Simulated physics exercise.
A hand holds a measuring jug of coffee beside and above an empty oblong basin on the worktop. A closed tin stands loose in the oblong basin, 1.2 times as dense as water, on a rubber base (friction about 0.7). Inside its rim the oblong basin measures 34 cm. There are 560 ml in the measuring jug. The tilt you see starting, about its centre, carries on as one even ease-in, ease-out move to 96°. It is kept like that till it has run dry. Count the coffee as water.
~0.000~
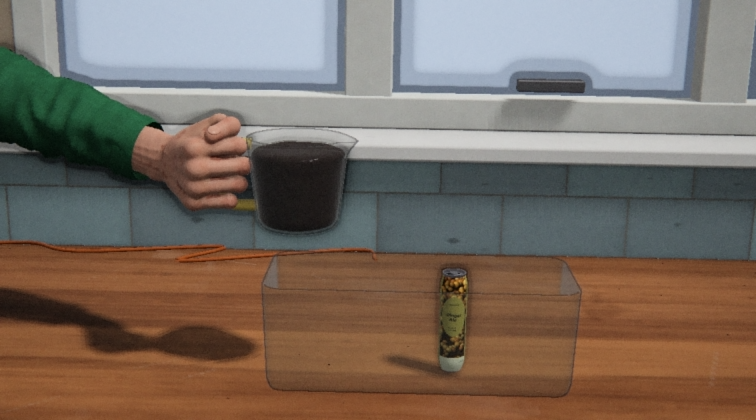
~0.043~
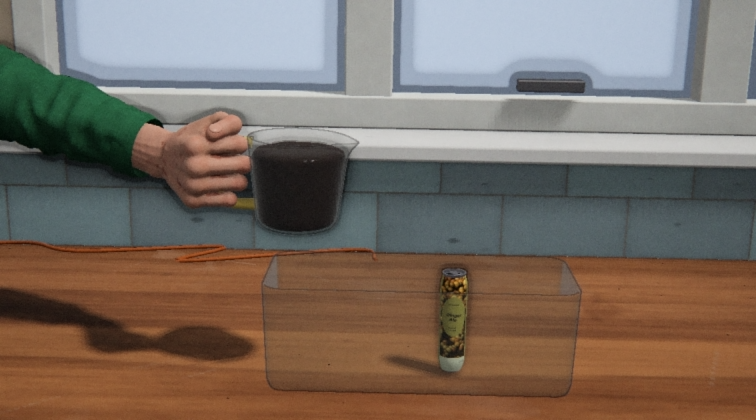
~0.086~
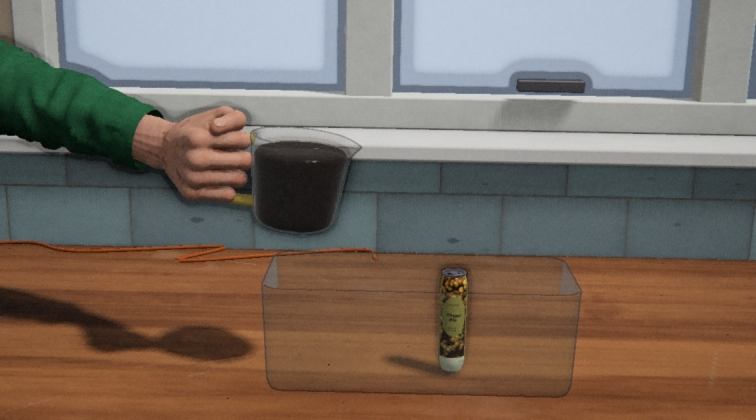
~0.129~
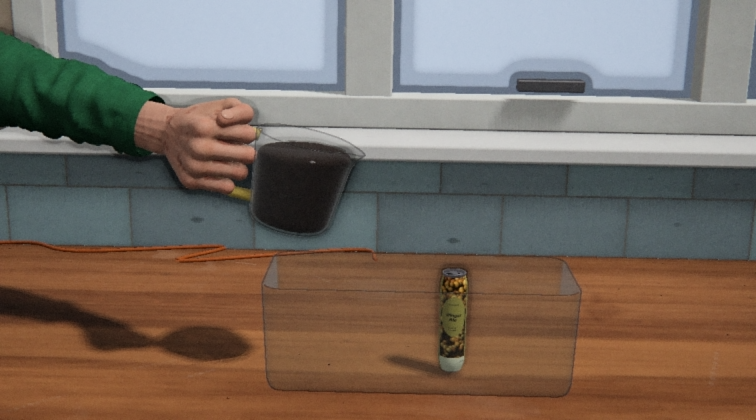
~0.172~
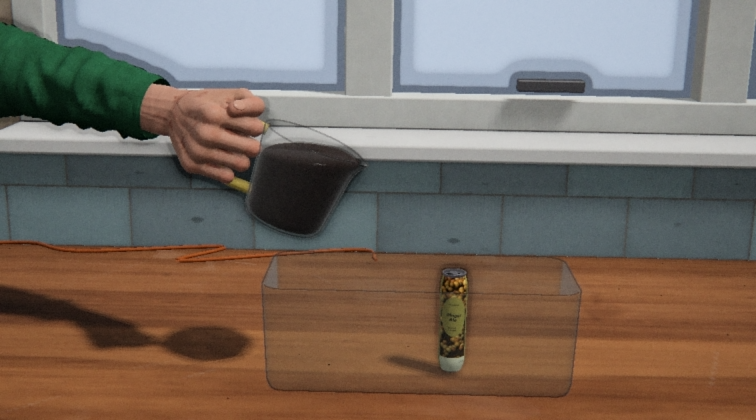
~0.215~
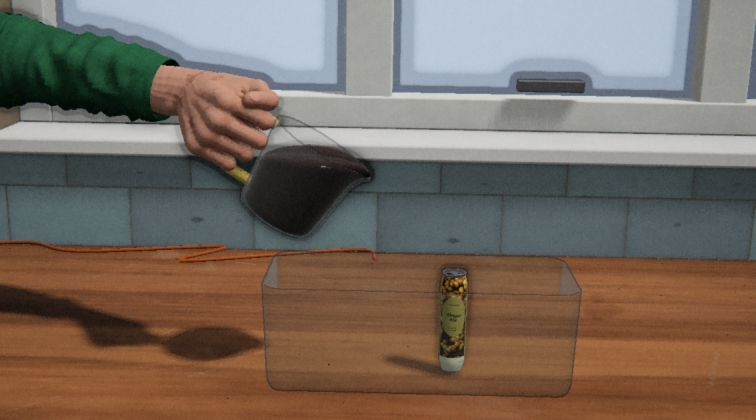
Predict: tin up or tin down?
It stays up.
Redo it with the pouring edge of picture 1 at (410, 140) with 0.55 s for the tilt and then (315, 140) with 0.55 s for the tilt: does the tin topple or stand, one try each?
First it goes over; then it stays up.
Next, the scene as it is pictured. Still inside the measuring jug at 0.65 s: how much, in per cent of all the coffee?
About 12 per cent.
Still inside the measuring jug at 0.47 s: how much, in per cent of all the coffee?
About 48 per cent.
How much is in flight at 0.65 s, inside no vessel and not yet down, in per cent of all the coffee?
Near 10 in a hundred.
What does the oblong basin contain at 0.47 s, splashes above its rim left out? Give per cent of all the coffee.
Near 28 in a hundred.
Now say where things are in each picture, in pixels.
In the first picture, tilt 0°; pouring edge (358, 140); surface from (252, 149) to (346, 151); the oblong basin's rim runs from (269, 270) to (572, 277); the tin's top is at (454, 277).
In the second picture, tilt 1°; pouring edge (359, 142); surface from (253, 148) to (347, 152).
In the third picture, tilt 6°; pouring edge (362, 146); surface from (256, 146) to (348, 154).
In the fourth picture, tilt 12°; pouring edge (366, 154); surface from (259, 147) to (352, 156).
In the fifth picture, tilt 21°; pouring edge (369, 165); surface from (261, 150) to (360, 159).
In the sixth picture, tilt 32°; pouring edge (371, 178); surface from (261, 158) to (361, 168); 1 per cent is over the edge.
Then, 0.47 s in, the tilt is 91° and 48 per cent is still to pour; the tin stands where it began.
Then, 0.65 s in, the tilt is 96° and 12 per cent is still to pour; the tin stands where it began.
Then, 0.84 s in, the tilt is 96° and 3 per cent is still to pour; the tin stands where it began.
Then, 1.05 s in, the tilt is 96° and 0 per cent is still to pour; the tin stands where it began.
Finally, the tin stands where it began.
